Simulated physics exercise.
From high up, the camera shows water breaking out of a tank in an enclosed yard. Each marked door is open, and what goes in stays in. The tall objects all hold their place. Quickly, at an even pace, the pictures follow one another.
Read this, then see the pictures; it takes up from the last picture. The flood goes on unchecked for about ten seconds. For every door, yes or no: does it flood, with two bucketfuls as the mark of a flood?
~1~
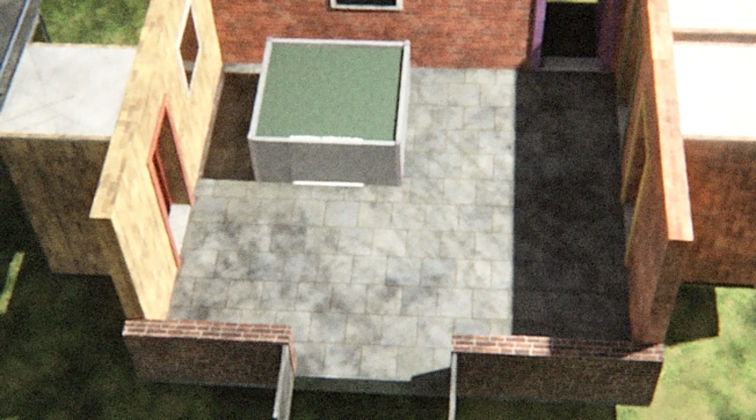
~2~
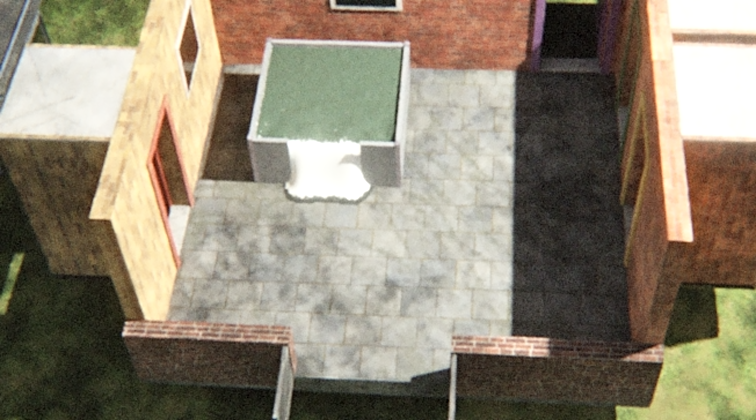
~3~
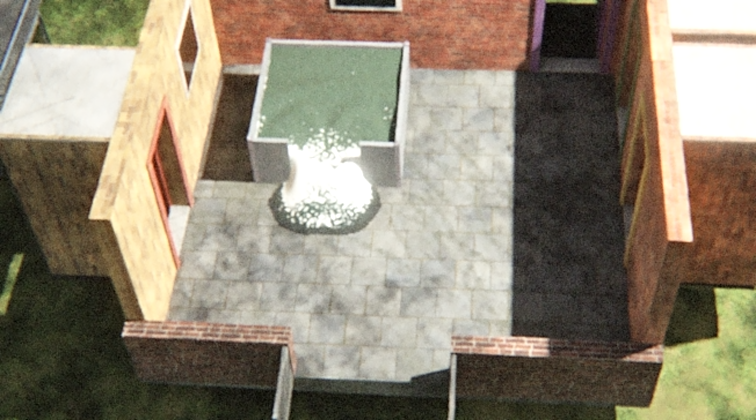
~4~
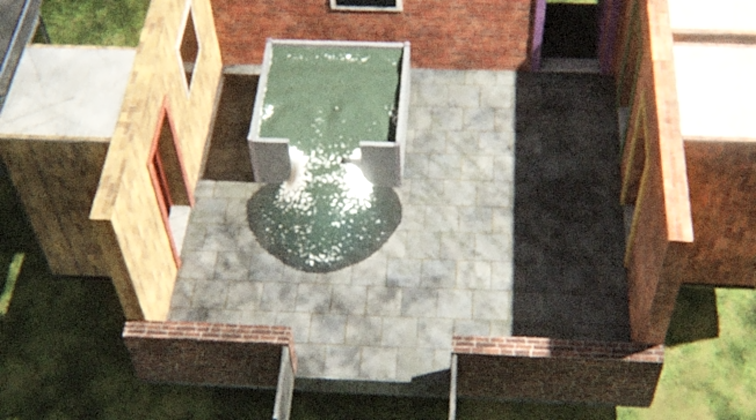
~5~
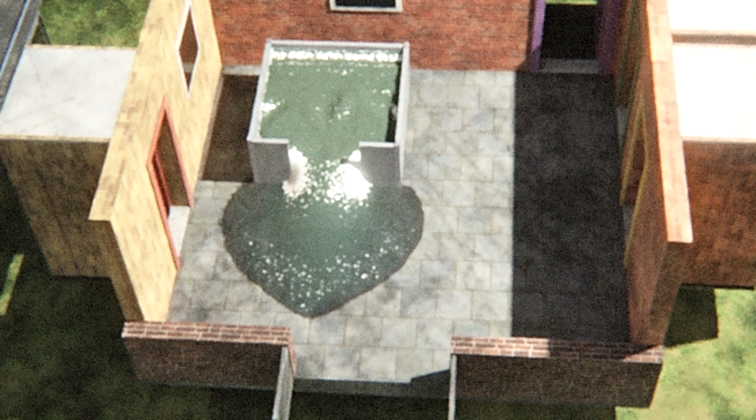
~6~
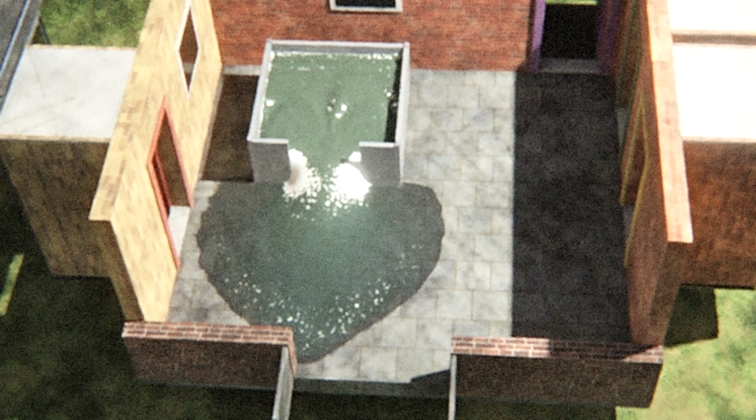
Green door: No, purple door: No, yellow door: No, red door: Yes.
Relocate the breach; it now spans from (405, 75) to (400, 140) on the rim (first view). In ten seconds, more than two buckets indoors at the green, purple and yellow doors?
Well, the green one breaks the limit, while the purple one breaks the limit and the yellow one breaks the limit.
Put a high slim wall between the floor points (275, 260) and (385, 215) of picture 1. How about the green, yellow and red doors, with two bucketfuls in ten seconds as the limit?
The green door falls short, the yellow door tops the limit and the red door tops the limit.
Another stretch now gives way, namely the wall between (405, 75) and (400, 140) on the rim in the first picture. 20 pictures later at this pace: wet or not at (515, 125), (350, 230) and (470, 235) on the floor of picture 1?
Submerged, unwetted, submerged.
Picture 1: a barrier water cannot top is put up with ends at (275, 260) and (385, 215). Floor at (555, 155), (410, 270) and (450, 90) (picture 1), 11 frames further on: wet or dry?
Results in sequence: Swamped / bone-dry / bone-dry.
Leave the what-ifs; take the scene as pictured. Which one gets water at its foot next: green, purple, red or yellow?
The red-painted one is the one.
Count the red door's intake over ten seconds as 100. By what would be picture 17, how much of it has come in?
Roughly 5 per cent.
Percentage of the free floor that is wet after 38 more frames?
Estimate: Near 75 %.
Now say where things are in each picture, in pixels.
Still water in the open tank at (332, 94), in the first picture.
Water pours out at (327, 169) and has run to (290, 191), in the second picture.
Water pours out at (327, 170) and has run to (289, 223), in the third picture.
Water pours out at (328, 170) and has run to (310, 268), in the fourth picture.
Water pours out at (327, 170) and has run to (304, 311), in the fifth picture.
The front is at a hidden place, out from the gap at (327, 170), in the sixth picture.
A moment on, water covers 40 % of the floor; the green door not reached, the purple door not reached, the yellow door not reached, the red door wet at the sill, nothing in.
Next, water covers 45 % of the floor; the green door not reached, the purple door not reached, the yellow door not reached, the red door under two buckets in.
Then, water covers 50 % of the floor; the green door not reached, the purple door not reached, the yellow door wet at the sill, nothing in, the red door under two buckets in.
Later, water covers 75 % of the floor; the green door wet at the sill, nothing in, the purple door not reached, the yellow door wet at the sill, nothing in, the red door over two buckets in.
In the end, water covers 95 % of the floor; the green door wet at the sill, nothing in, the purple door wet at the sill, nothing in, the yellow door wet at the sill, nothing in, the red door over two buckets in.
